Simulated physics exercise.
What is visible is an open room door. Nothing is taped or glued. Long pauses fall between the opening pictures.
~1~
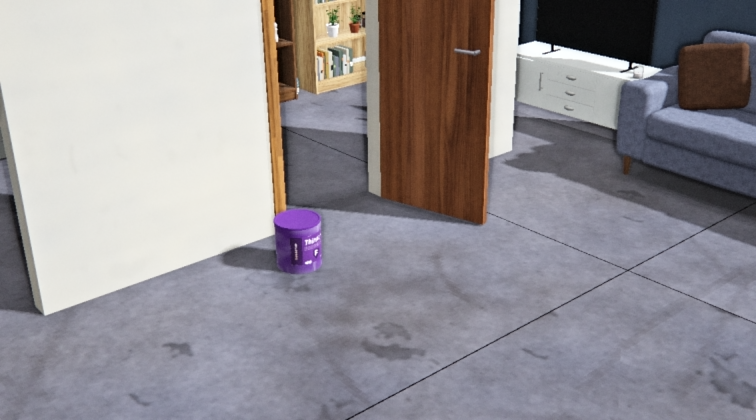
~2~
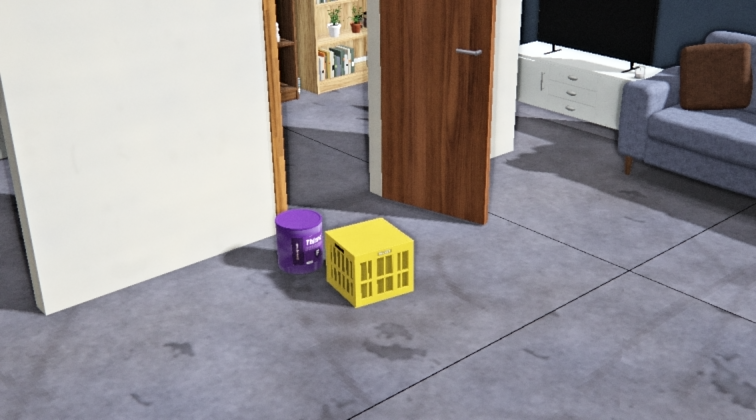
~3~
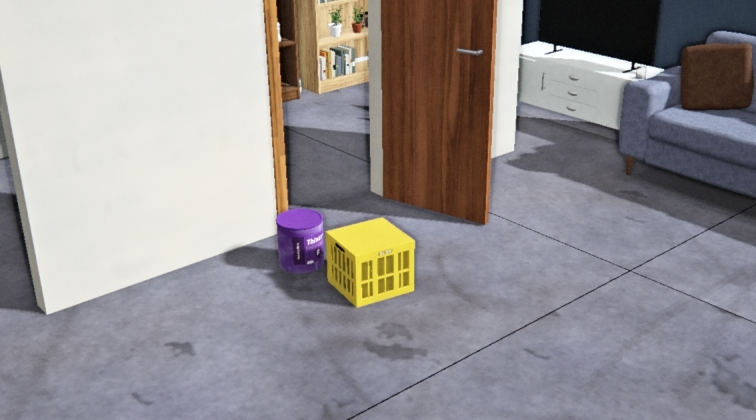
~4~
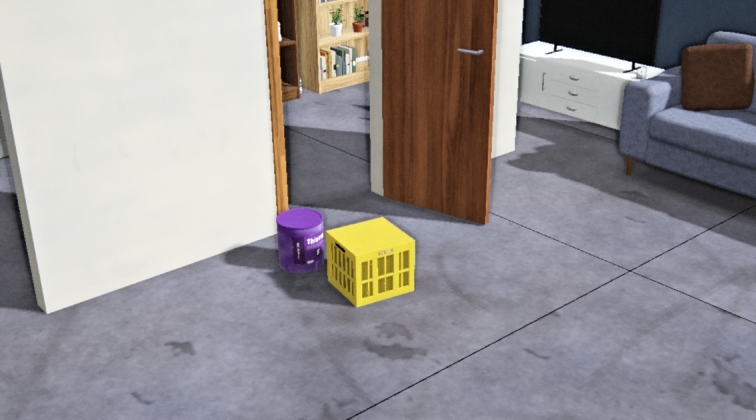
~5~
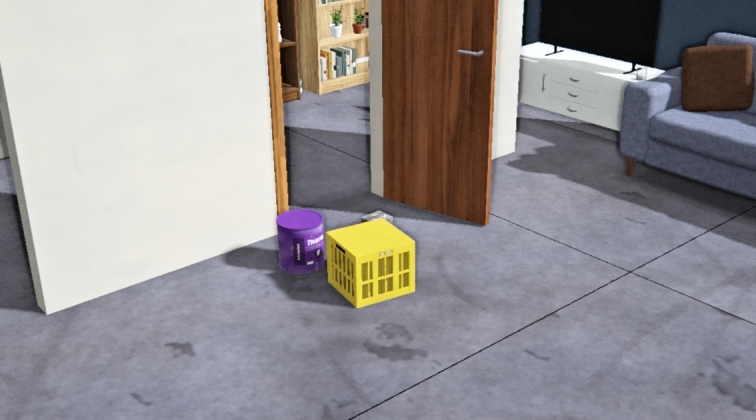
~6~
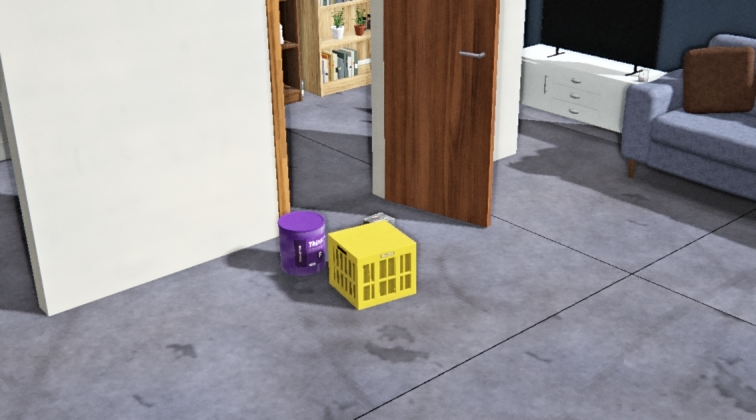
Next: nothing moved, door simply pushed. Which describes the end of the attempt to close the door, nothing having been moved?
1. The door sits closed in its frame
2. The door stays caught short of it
Option 1: The door sits closed in its frame.
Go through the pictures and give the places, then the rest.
Door wide open and still, in the first frame.
Door wide open and still; yellow crate (369, 261); purple pail (300, 241), in the second frame.
Door wide open and still; yellow crate (370, 261); purple pail (300, 241), in the third frame.
Door wide open and still; yellow crate (370, 261); purple pail (301, 241), in the fourth frame.
Door wide open and still; yellow crate (370, 262); purple pail (301, 242), in the fifth frame.
Door wide open and still; yellow crate (372, 264), in the sixth frame.
Then, 1.50 s later than the last frame, open by 50°; grey box moved a little near (369, 225).
Then, 2.10 s later than the last frame, open by 21°; grey box moved well along near (333, 223).
When it is over, open by 0°; moved from the start, grey box; the other 2 as before. End places, in pixels of the last picture, grey box near (309, 213).
